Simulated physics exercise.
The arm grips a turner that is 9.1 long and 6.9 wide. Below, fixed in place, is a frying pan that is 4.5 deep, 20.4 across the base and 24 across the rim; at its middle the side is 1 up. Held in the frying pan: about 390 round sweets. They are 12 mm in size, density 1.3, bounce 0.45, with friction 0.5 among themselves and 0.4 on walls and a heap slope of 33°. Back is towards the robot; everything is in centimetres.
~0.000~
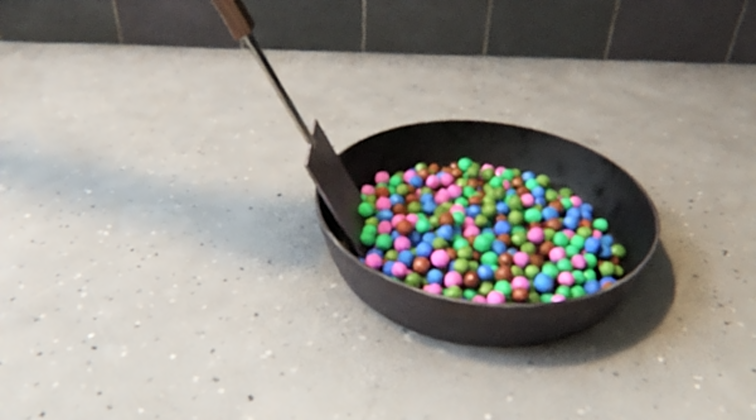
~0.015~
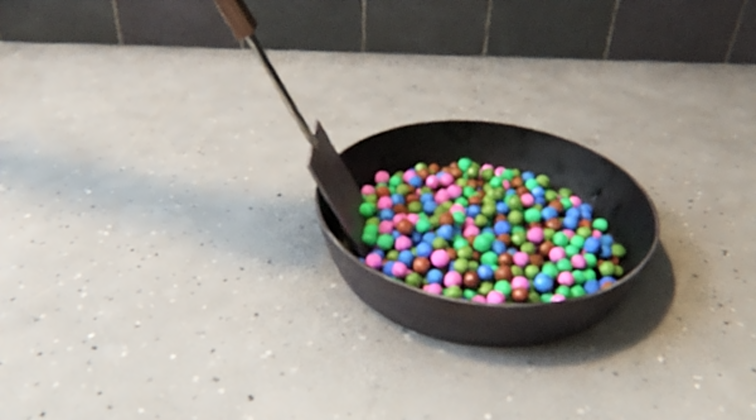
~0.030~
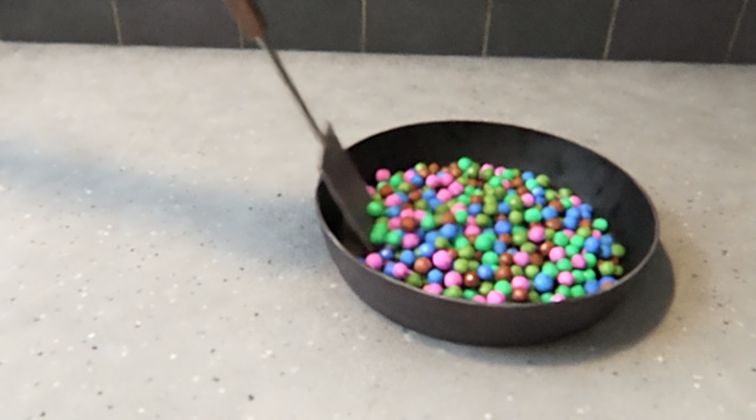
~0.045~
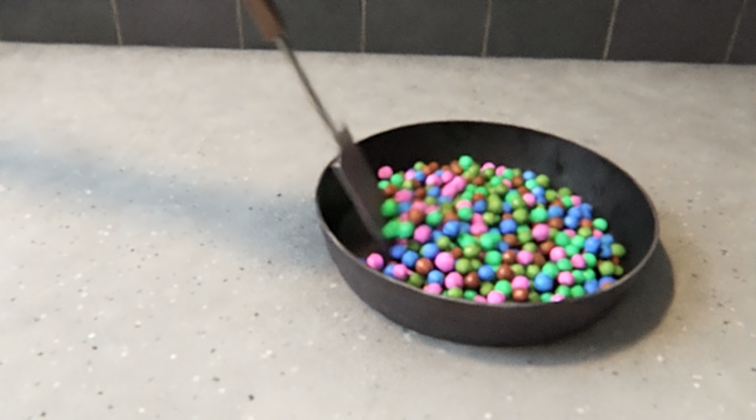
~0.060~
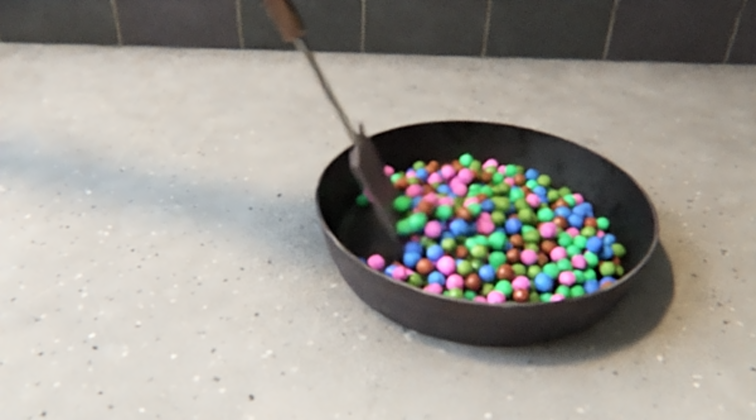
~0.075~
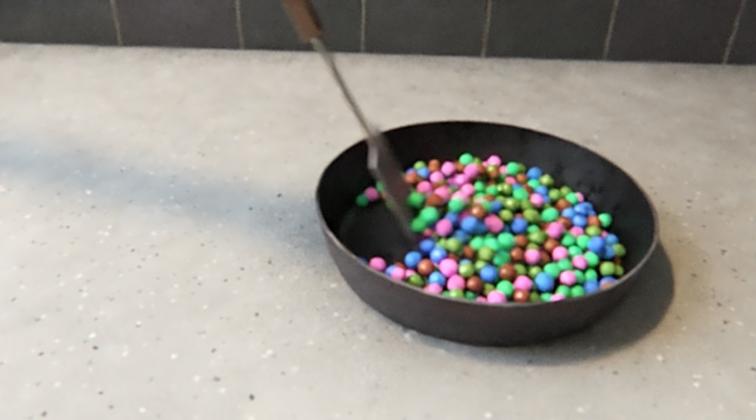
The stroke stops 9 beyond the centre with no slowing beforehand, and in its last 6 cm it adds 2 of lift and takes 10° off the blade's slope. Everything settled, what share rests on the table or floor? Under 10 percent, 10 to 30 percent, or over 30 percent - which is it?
It is 10 to 30 percent.
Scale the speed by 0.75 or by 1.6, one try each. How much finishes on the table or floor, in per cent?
I'd say near 10 and then near 20 per cent.
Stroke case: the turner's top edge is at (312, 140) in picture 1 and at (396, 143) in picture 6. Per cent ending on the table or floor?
About 20 per cent.
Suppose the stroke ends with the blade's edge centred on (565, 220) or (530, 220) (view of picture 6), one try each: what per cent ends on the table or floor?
Some 5 and 0 per cent.
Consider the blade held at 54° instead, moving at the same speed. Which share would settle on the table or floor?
That would leave close to 10 per cent on the table or floor.
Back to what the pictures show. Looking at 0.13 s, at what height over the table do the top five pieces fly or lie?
Around 6 cm above the table.
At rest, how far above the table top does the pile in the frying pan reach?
Close to 5.0 centimetres high.
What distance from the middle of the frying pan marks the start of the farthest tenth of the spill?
30 cm.
After 0.13 s, sloping 63°, highest piece 7 above the table; 387 in the frying pan.
After 0.19 s, sloping 59°, highest piece 7 above the table; 387 in the frying pan.
After 0.42 s, sloping 53°, highest piece 10 above the table; 329 in the frying pan, 43 on the table or floor, 15 on the blade or in flight.
After 1.47 s, sloping 53°, highest piece 5 above the table; 327 in the frying pan, 60 on the table or floor.
At rest, 327 in the frying pan, 60 on the table or floor. That is 16 % on the table or floor.
